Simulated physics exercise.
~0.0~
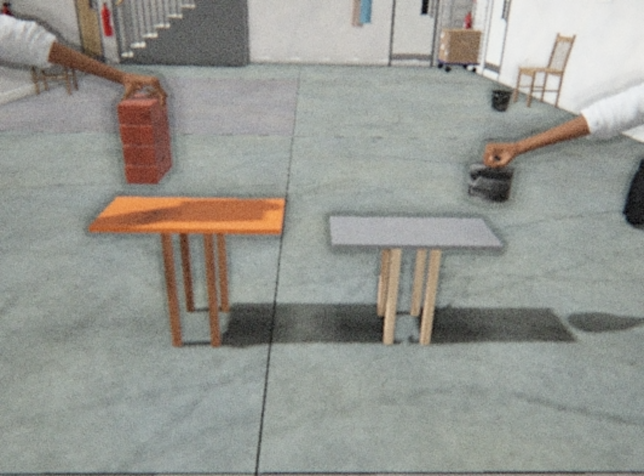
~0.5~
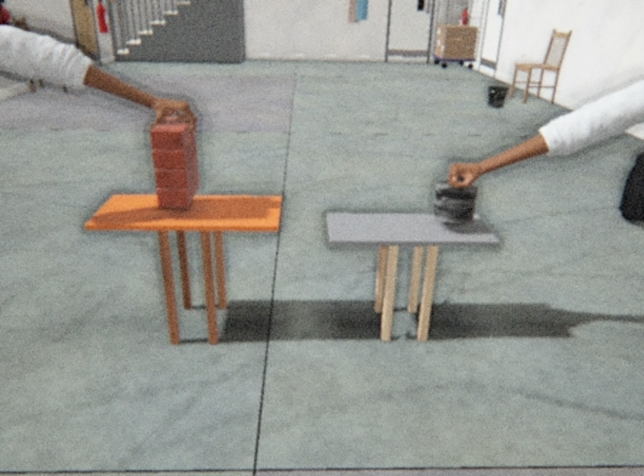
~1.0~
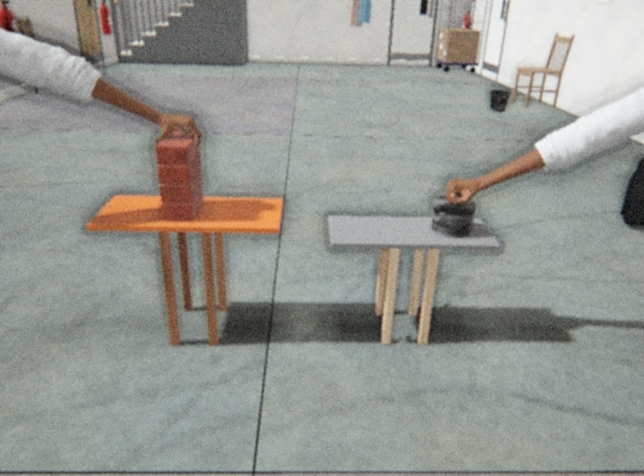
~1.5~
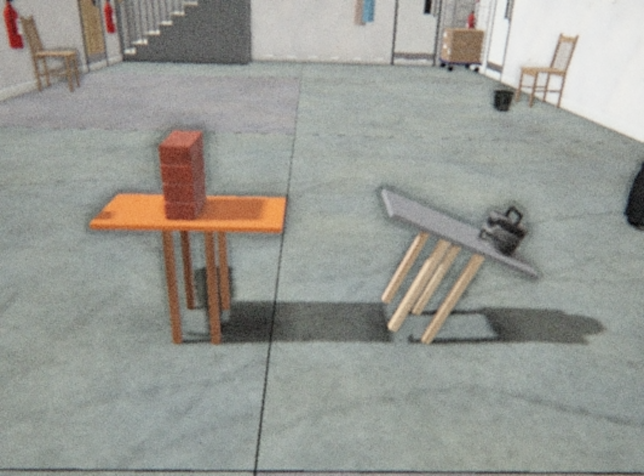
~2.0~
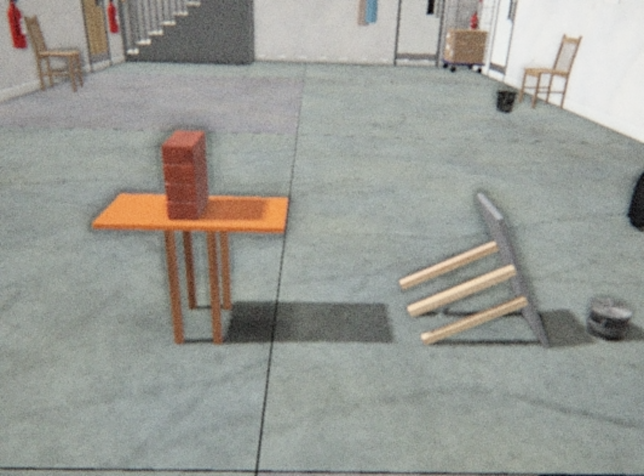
At first, an orange table and a grey table stand side by side on a grey floor, while one hand holds a stack of red bricks at the left and another holds a dark, rounded object at the right. The hands bring both things inward and lower them, the bricks onto the orange top and the dark object near the right end of the grey one. Once the hands let go, the grey table tips to the right and its load slides with it. The dark object drops to the floor as the table tilts steeply, its legs pointing left. The orange table stays upright with the bricks still on top.
